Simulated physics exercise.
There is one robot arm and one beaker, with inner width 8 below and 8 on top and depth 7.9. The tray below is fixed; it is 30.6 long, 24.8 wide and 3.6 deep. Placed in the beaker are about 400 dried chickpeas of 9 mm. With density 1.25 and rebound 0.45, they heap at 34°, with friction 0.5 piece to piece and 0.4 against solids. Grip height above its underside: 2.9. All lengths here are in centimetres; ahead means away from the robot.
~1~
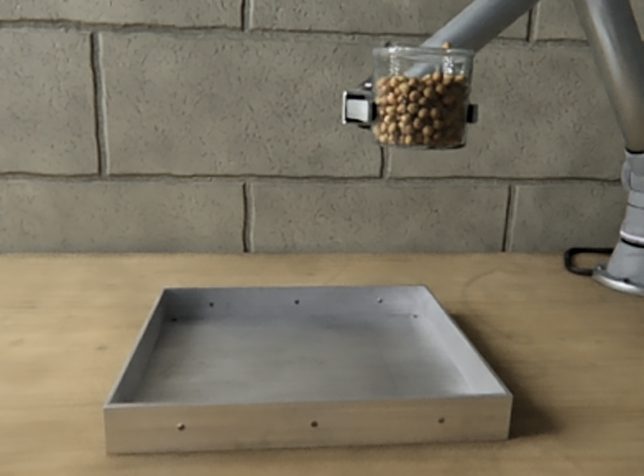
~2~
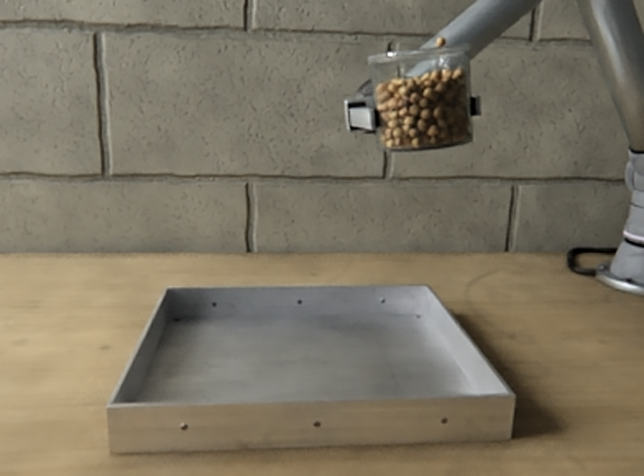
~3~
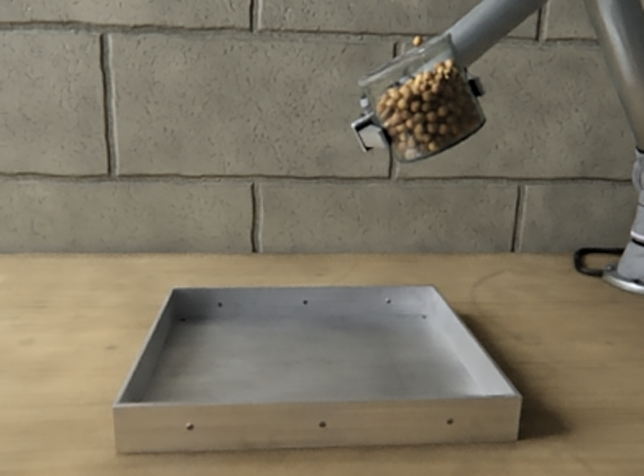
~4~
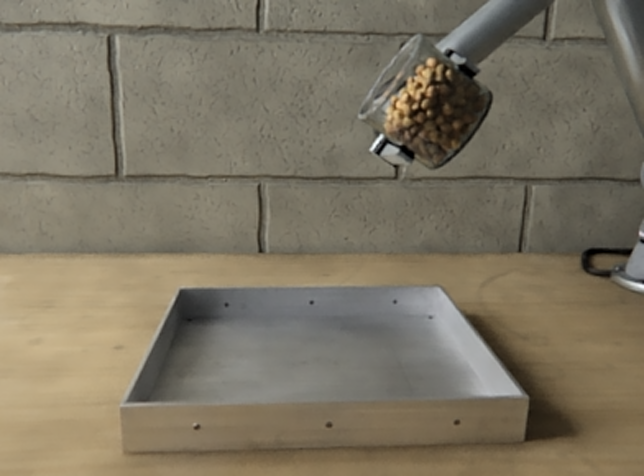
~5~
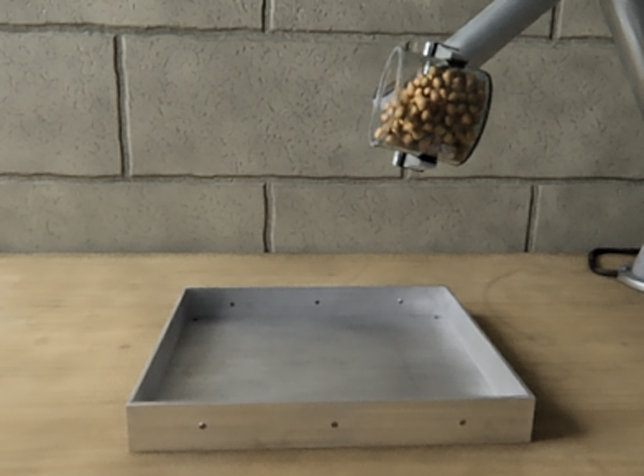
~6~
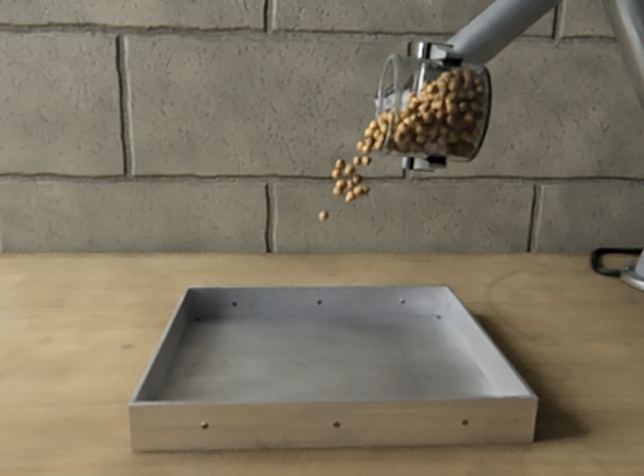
A grey robot arm at the upper right holds a clear beaker of tan chickpeas above a wooden table, seen from the front and slightly above against a grey block wall. A shallow, empty grey tray sits below on the table. The arm tilts the beaker leftward until it lies nearly sideways and chickpeas drop from its mouth, while the view drifts slightly left.
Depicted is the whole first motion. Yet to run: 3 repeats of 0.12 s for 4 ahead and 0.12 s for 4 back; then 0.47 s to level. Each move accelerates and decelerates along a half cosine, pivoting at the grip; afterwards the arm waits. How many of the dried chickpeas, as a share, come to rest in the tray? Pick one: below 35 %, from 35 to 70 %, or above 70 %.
Above 70 %.
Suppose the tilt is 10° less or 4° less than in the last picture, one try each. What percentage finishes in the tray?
Roughly 65 per cent on the first try and 75 per cent on the second.
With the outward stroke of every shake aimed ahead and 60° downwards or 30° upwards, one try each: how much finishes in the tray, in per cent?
Result: Approx. 40 % and 90 %, one try each.
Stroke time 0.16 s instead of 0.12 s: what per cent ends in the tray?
Estimate: Near 75 per cent.
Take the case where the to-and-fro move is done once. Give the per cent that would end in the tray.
I'd expect something close to 60 per cent.
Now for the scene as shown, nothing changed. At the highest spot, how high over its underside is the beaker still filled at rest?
Around 3.0 cm up.
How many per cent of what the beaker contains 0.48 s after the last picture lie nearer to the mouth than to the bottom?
Roughly 80 %.
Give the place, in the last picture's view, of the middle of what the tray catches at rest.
Near (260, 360).
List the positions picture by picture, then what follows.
The first picture shows the beaker middle at (420, 100), level; upper third of the load around (421, 88), from x 380 to 465, top at y 50; 402 in the beaker.
The second picture shows the beaker middle at (421, 100), tilted 8° forward; upper third of the load around (426, 88), from x 380 to 465, top at y 45.
The third picture shows the beaker middle at (423, 102), tilted 29° forward; upper third of the load around (434, 89), from x 380 to 475, top at y 40.
The fourth picture shows the beaker middle at (426, 105), tilted 56° forward; upper third of the load around (437, 90), from x 390 to 480, top at y 60.
The fifth picture shows the beaker middle at (429, 109), tilted 77° forward; upper third of the load around (442, 91), from x 380 to 480, top at y 70.
The sixth picture shows the beaker middle at (431, 110), tilted 85° forward; upper third of the load around (450, 97), from x 325 to 480, top at y 75; 389 in the beaker, 13 in flight or on a rim.
Then, 0.48 s on, tilted 85° forward, highest piece 24 above the table; 222 in the tray, 112 in the beaker, 1 on the table or floor, 67 in flight or on a rim.
Then, 0.95 s on, tilted 43° forward, highest piece 25 above the table; 349 in the tray, 49 in the beaker, 3 on the table or floor, 1 in flight or on a rim.
Then, 1.39 s on, level, highest piece 25 above the table; 350 in the tray, 49 in the beaker, 3 on the table or floor.
Then, 2.44 s on, level, highest piece 25 above the table; 350 in the tray, 49 in the beaker, 3 on the table or floor.
In the end, 350 in the tray, 49 in the beaker, 3 on the table or floor. That is 87 % in the tray.
